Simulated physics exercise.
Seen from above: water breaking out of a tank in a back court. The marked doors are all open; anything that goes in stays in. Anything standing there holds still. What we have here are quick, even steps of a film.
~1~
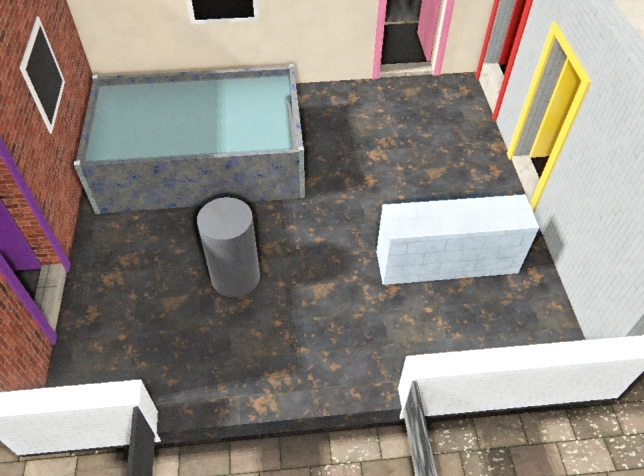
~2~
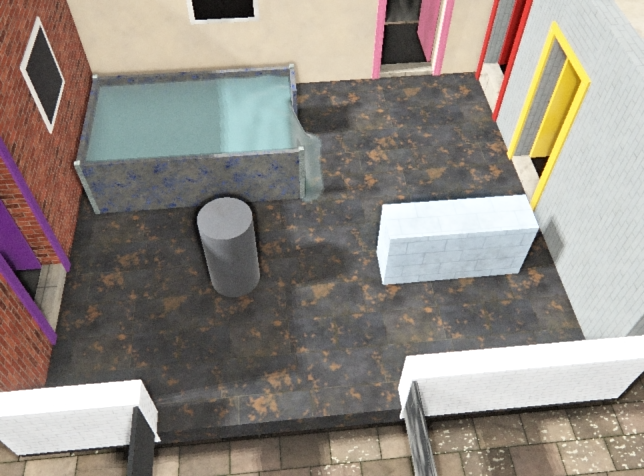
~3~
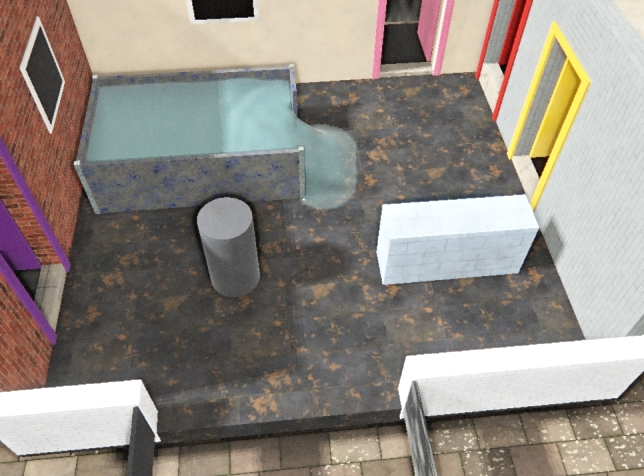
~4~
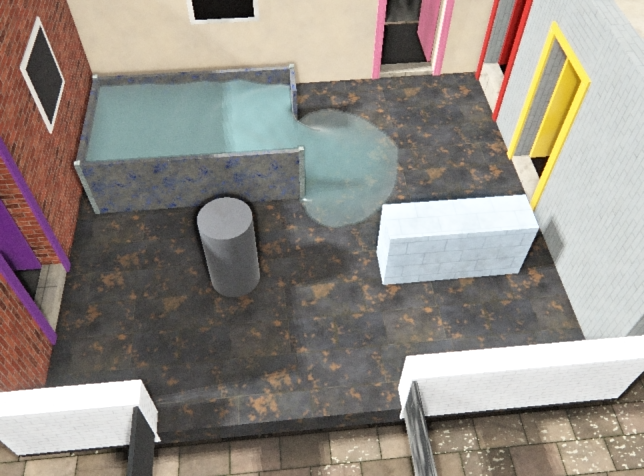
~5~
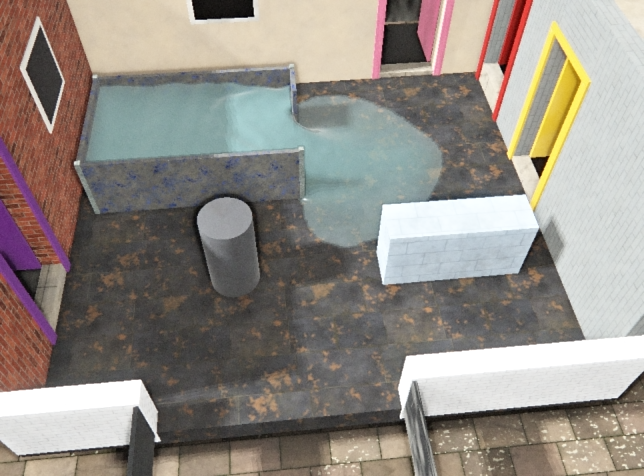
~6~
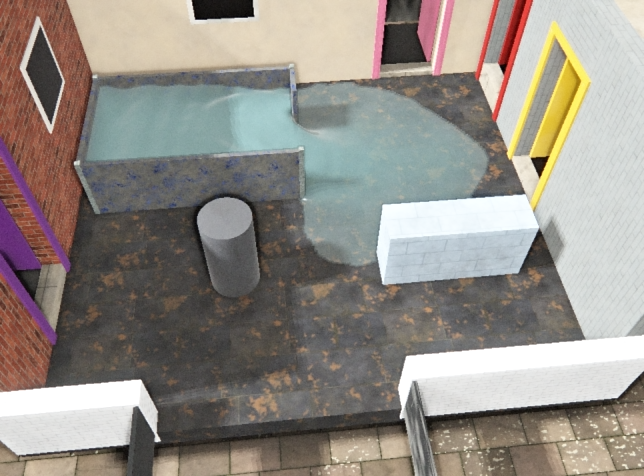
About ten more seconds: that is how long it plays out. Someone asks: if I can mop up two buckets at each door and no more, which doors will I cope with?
The pink door: Too much for you; the red door: You will cope; the yellow door: Too much for you; the purple door: You will cope.
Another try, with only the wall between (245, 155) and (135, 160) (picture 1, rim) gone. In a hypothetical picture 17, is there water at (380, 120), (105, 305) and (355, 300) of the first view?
In turn: Untouched, then inundated, then inundated.
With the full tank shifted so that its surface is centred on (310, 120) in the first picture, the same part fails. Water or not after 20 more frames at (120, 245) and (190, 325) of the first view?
Point 1: Not wet; point 2: Not wet.
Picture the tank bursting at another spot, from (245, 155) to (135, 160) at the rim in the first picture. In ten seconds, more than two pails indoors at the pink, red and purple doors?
Log - pink comes in lower; red comes in lower; purple breaks the threshold.
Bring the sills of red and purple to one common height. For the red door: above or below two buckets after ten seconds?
The red door surpasses the threshold, I think.
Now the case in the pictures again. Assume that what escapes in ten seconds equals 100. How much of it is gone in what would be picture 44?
My reading is about 75 per cent.
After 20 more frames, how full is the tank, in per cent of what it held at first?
38 percent or thereabouts.
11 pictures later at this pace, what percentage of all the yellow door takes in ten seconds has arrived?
My estimate: Close to 30 per cent.
A moment on, water covers 35 % of the floor; the pink door wet at the sill, nothing in, the red door wet at the sill, nothing in, the yellow door over two buckets in, the purple door not reached.
Next, water covers 40 % of the floor; the pink door under two buckets in, the red door wet at the sill, nothing in, the yellow door far over two buckets in, the purple door not reached.
Then, water covers 50 % of the floor; the pink door over two buckets in, the red door under two buckets in, the yellow door far over two buckets in, the purple door not reached.
Later, water covers 85 % of the floor; the pink door far over two buckets in, the red door under two buckets in, the yellow door far over two buckets in, the purple door not reached.
In the end, water covers 95 % of the floor; the pink door far over two buckets in, the red door under two buckets in, the yellow door far over two buckets in, the purple door wet at the sill, nothing in.
